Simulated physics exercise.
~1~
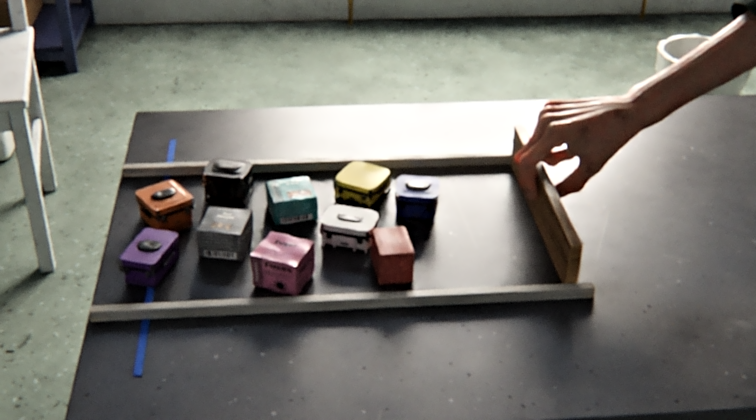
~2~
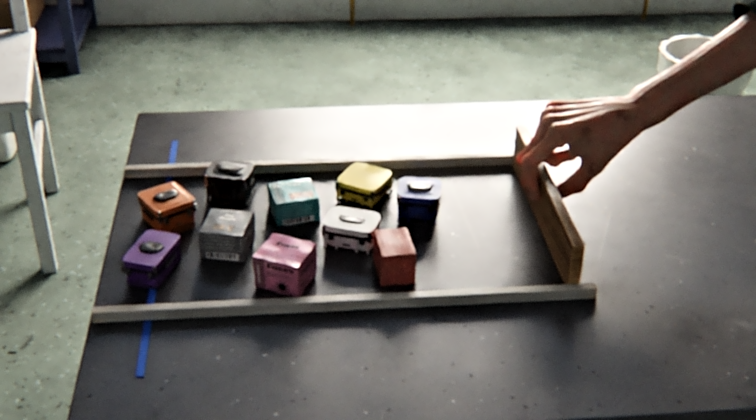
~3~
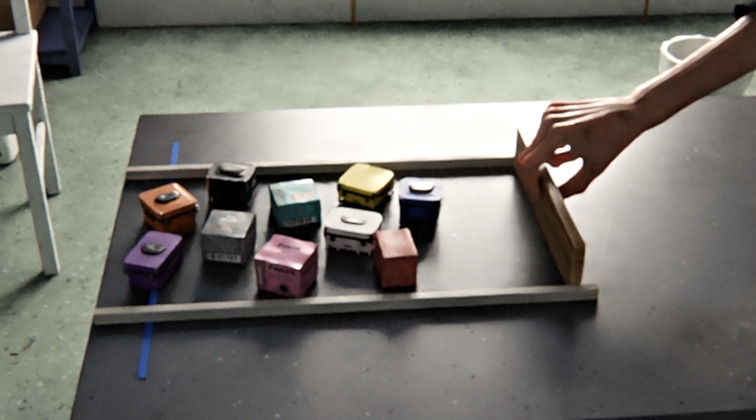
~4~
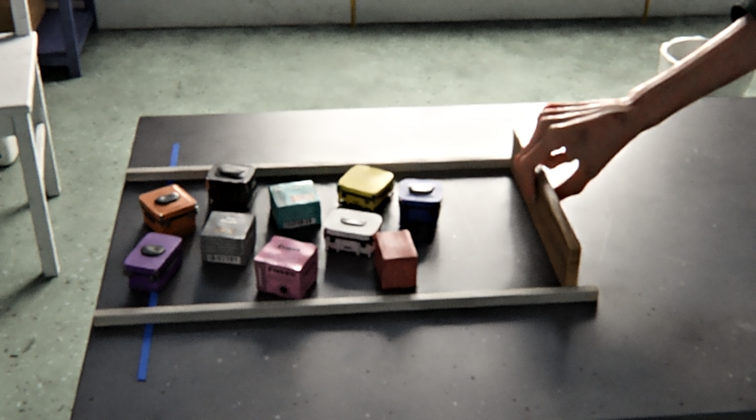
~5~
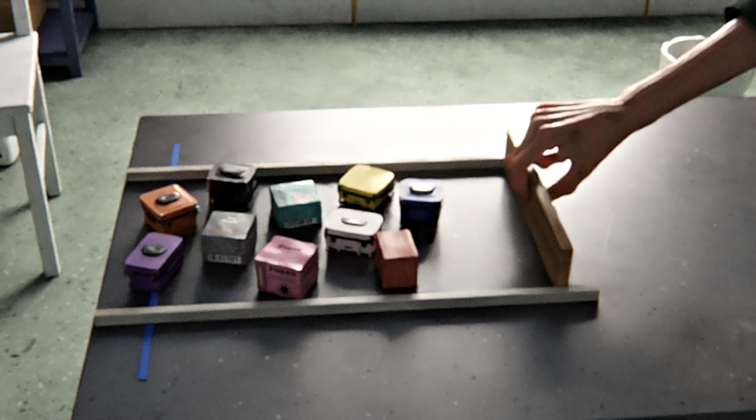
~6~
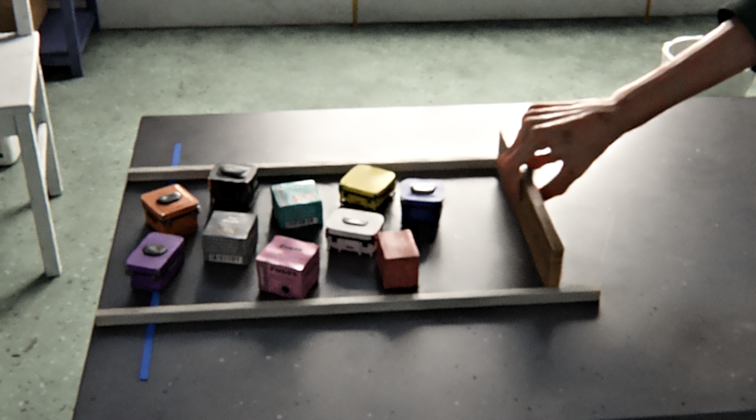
A hand held a wooden board upright at the right end of two rails, then slid it slightly left toward the ten small, colourful boxes and cases, which stayed where they were on the dark table.
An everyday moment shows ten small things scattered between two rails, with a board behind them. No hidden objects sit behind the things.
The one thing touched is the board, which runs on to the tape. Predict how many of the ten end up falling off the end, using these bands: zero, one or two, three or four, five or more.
Five or more slip off.
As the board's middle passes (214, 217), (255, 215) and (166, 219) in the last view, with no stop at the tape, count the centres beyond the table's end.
By position: 2 / 0 / 6.
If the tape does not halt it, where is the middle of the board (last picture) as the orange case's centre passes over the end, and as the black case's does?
Orange case: (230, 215); black case: (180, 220).
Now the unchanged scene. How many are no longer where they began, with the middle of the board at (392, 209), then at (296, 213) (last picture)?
Moved so far: 3, later 8.
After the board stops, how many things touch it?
It touches 4.
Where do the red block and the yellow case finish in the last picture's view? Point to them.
Listed as asked: First (138, 270), and then (148, 187).
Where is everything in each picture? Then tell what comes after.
The first picture shows purple case (151, 258); orange case (165, 208); grey box (225, 233); board (543, 200); tape (159, 237).
The second picture shows orange case (167, 209); blue case (419, 200).
The third picture shows grey box (229, 236); white case (354, 232).
The fourth picture shows purple case (155, 263); black case (232, 185).
The fifth picture shows orange case (170, 212); red block (396, 259).
The sixth picture shows purple case (157, 263); orange case (171, 212); grey box (231, 238); board (527, 204); tape (164, 241).
Early on, none off yet; purple case at rest near (157, 263); orange case at rest near (171, 212); grey box at rest near (231, 238).
A while later, none off yet; purple case at rest near (157, 263); orange case moving near (166, 212); grey box travelled a little near (209, 240).
Finally, the number that fall off is five or more; lost, turquoise box, pink box, black case, grey box, orange case and purple case.
